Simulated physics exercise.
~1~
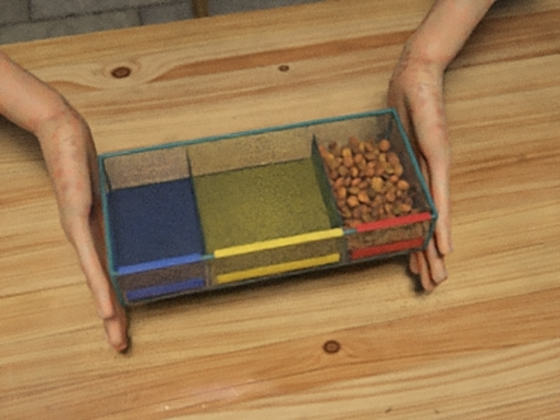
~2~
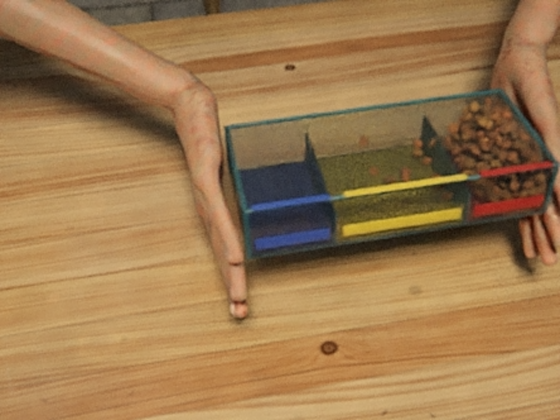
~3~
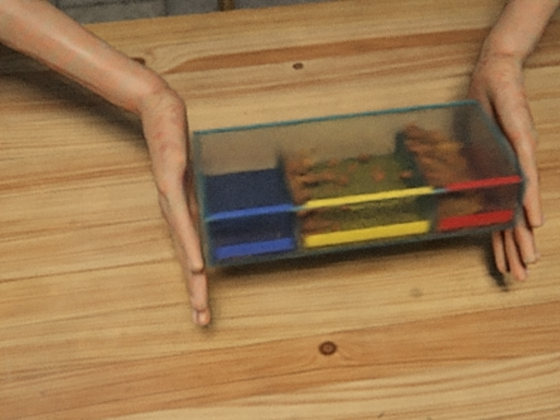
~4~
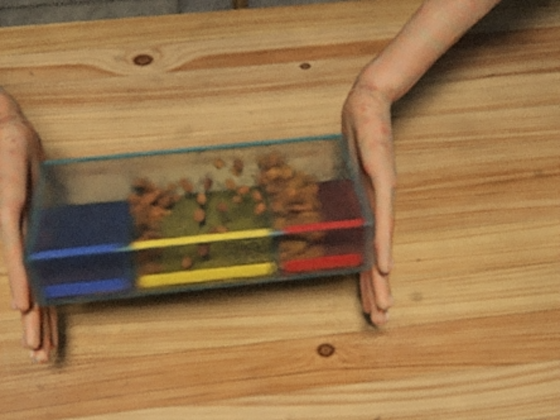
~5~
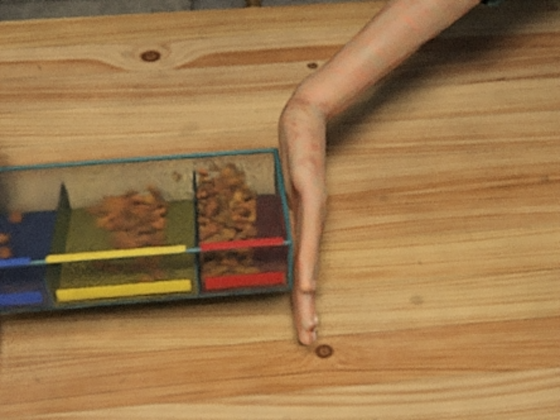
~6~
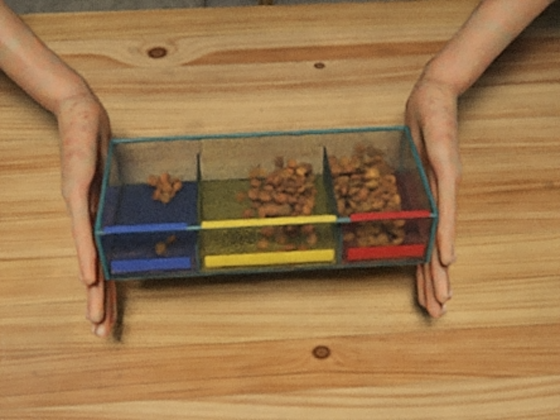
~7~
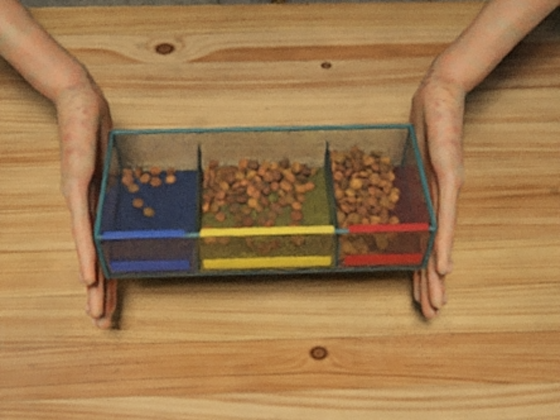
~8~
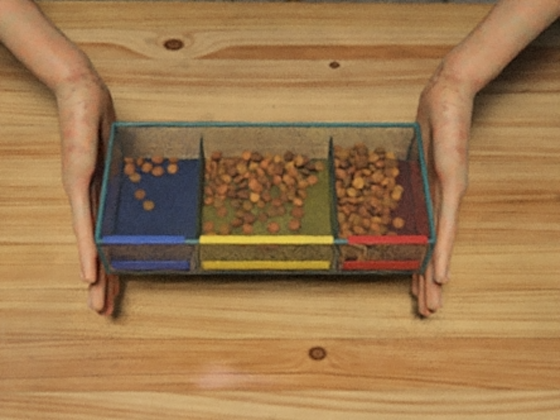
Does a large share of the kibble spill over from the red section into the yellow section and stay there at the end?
Yes, a large share of the kibble ends up in the yellow section. The red section still keeps the most, while only a few pieces lie in the blue one.
Two hands hold a clear, lidded box by its ends above a light wooden table, seen from above at an angle that drifts slightly sideways. Blue, yellow and red sections run from left to right, and the brown kibble starts heaped in the red one. The hands shake the tilted box widely from side to side, and pieces tumble over the partition into the yellow section. A few reach the blue section as the shaking dies down. The hands bring the box level and hold it still, with most kibble in red, plenty in yellow and only a few pieces in blue.
